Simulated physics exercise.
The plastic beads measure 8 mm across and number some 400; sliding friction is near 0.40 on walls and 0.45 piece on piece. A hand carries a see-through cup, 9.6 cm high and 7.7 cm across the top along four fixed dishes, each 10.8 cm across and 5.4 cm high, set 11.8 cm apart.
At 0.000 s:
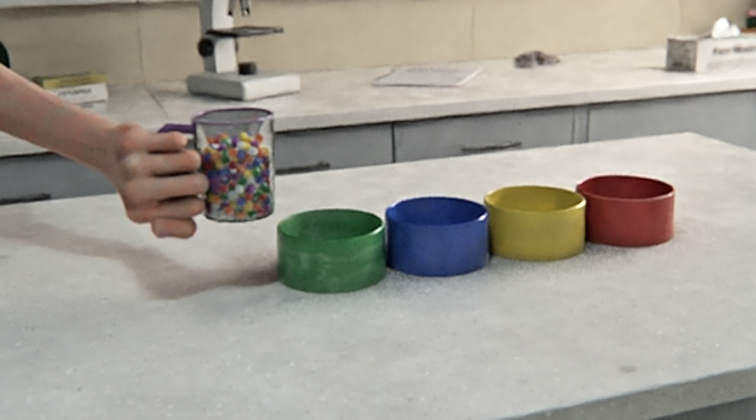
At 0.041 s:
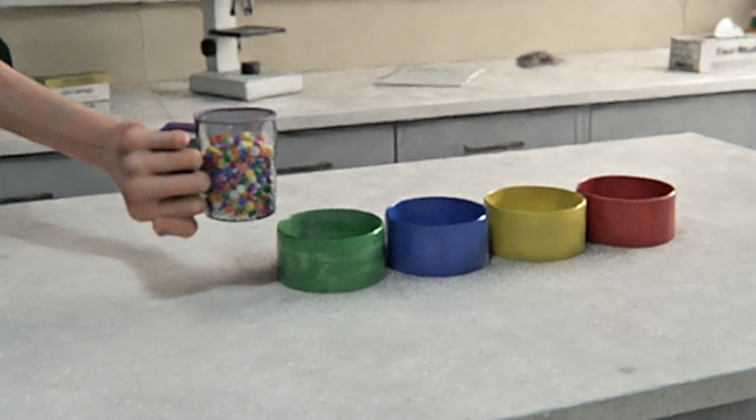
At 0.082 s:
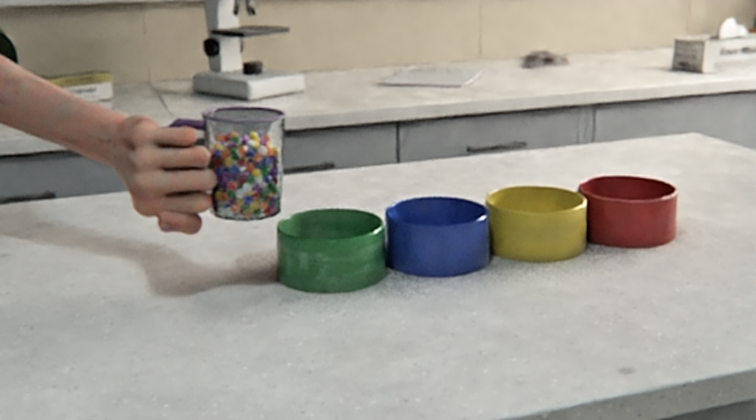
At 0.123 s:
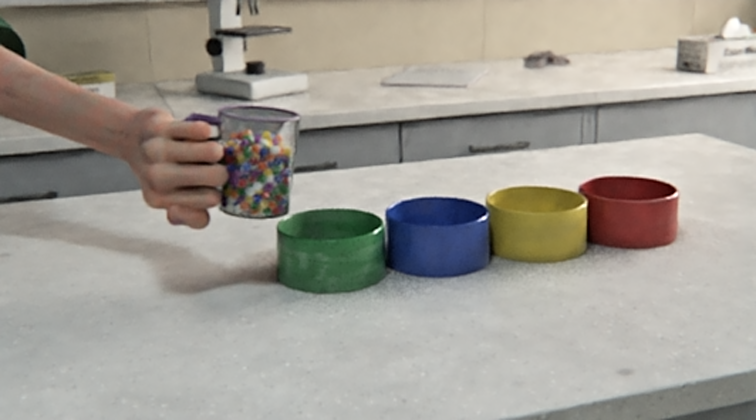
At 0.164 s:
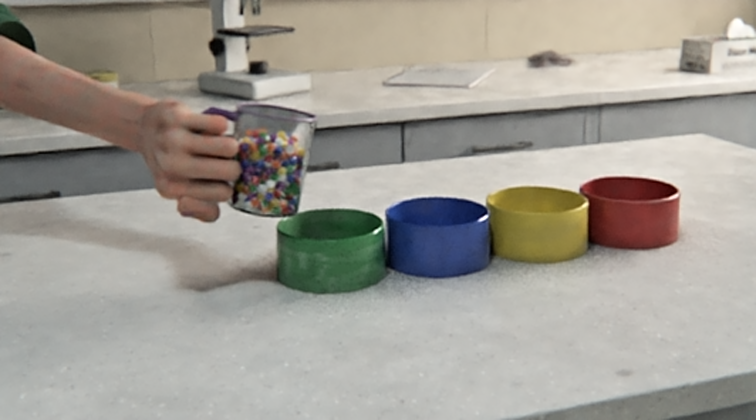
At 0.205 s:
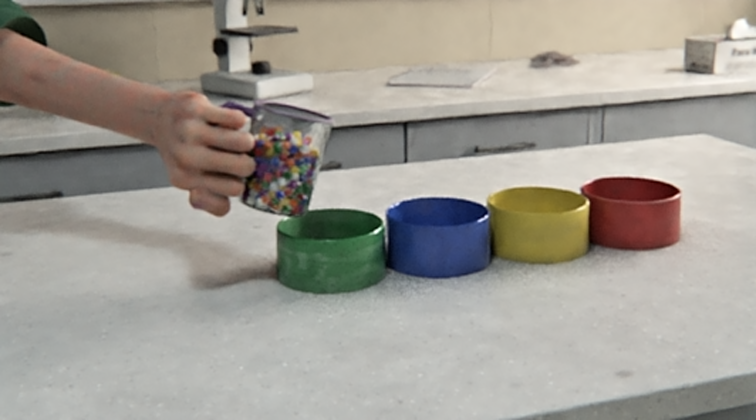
A hand reaching in from the left holds a clear cup of multicoloured beads by its purple handle, above a pale speckled countertop in a lab-like room, seen from slightly above. Green, blue, yellow and red dishes stand in a row from centre to right, with a microscope on the counter behind. The hand moves the cup slightly right and tilts it modestly rightward over the green dish's left edge, while the view stays nearly still.
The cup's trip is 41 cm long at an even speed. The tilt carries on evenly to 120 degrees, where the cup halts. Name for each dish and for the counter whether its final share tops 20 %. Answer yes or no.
Red dish: Yes; blue dish: No; green dish: No; yellow dish: No; on the counter: No.
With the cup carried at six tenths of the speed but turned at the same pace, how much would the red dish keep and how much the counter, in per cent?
Then: Red 0; counter 10.
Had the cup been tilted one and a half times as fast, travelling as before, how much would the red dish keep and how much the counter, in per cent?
In that case red 20; counter 10.
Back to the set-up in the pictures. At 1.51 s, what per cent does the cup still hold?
Roughly 0 per cent.
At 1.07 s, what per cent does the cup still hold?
About 80 per cent.
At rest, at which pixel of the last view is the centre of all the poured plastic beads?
At about (634, 217).
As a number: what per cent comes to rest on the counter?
Some 5 per cent.
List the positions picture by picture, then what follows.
In the first picture, cup at (236, 165), tilt 0 degrees, lip at (272, 113), moved 0.0 cm; middle of the pieces at (238, 180); green dish at (331, 224); blue dish at (436, 211); yellow dish at (534, 199); red dish at (625, 187).
In the second picture, cup at (238, 164), tilt 1 degrees, lip at (275, 113), moved 0.2 cm; middle of the pieces at (239, 179).
In the third picture, cup at (245, 163), tilt 3 degrees, lip at (283, 113), moved 0.9 cm; middle of the pieces at (245, 178).
In the fourth picture, cup at (256, 162), tilt 7 degrees, lip at (298, 115), moved 2.1 cm; middle of the pieces at (256, 177).
In the fifth picture, cup at (270, 160), tilt 11 degrees, lip at (315, 117), moved 3.4 cm; middle of the pieces at (268, 175).
In the sixth picture, cup at (283, 159), tilt 16 degrees, lip at (331, 119), moved 4.8 cm; middle of the pieces at (280, 174); green dish at (330, 224); blue dish at (437, 212); yellow dish at (537, 200); red dish at (630, 189). Its pace works out near 105 degrees a second; the hand travels 33 cm a second.
After 0.72 s, tilt 71 degrees; cup holds 100 %.
After 1.07 s, tilt 108 degrees; cup holds 80 %, red 5 %, yellow 10 %.
After 1.51 s, tilt 120 degrees; cup holds 0 %, red 90 %, yellow 5 %.
At rest (2.1 s), red 90 %, blue 0 %, green 0 %, yellow 5 %, counter 5 %.
